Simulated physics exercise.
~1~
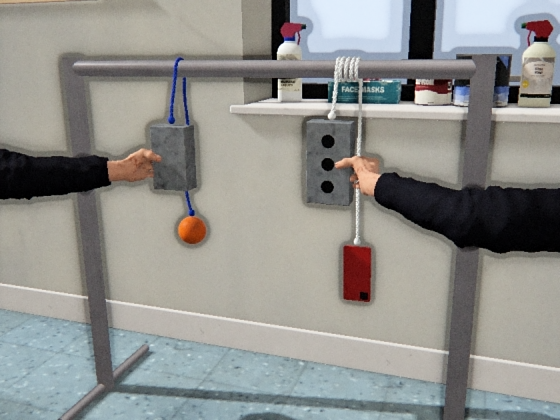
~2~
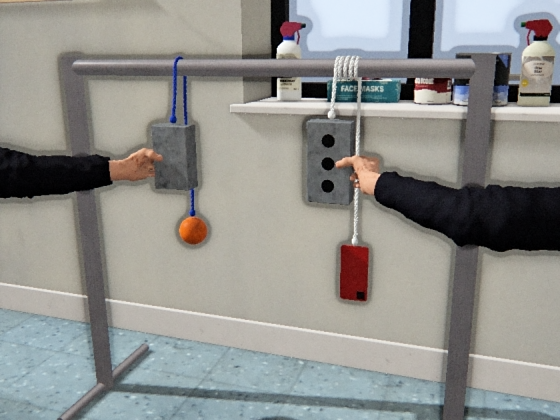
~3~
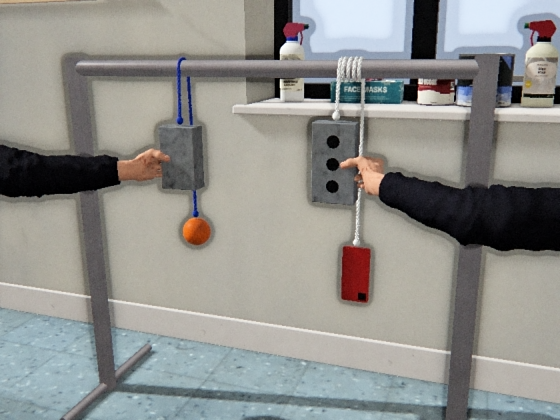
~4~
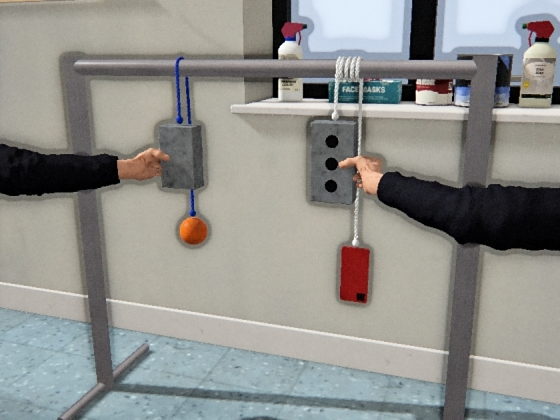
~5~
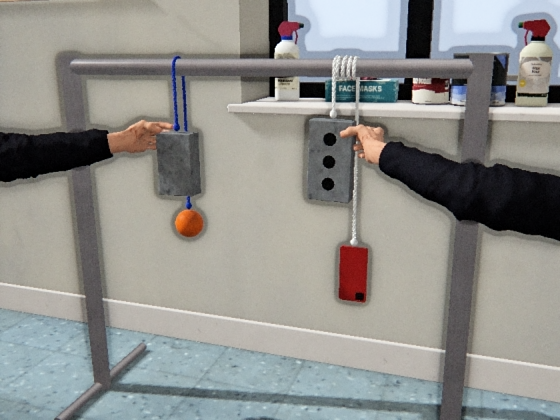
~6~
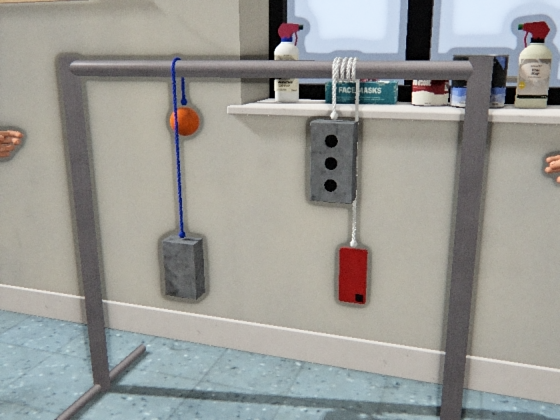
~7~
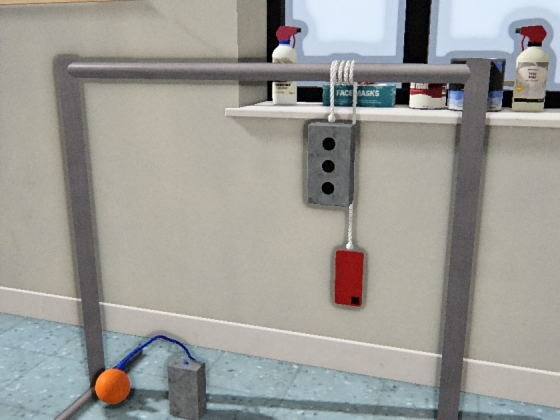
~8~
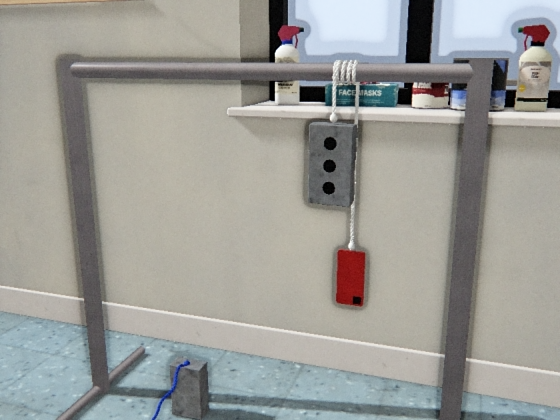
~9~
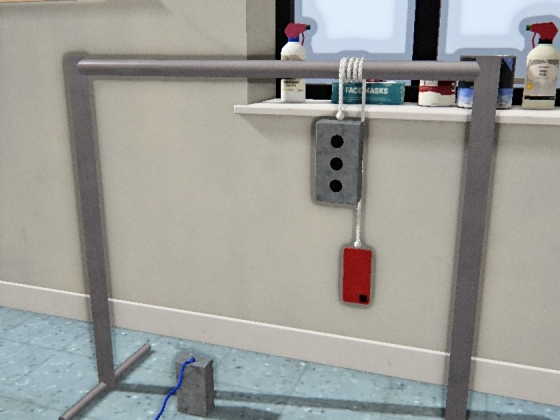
Beside a wall, hands release two hanging blocks; the left drops, the right stays hanging.
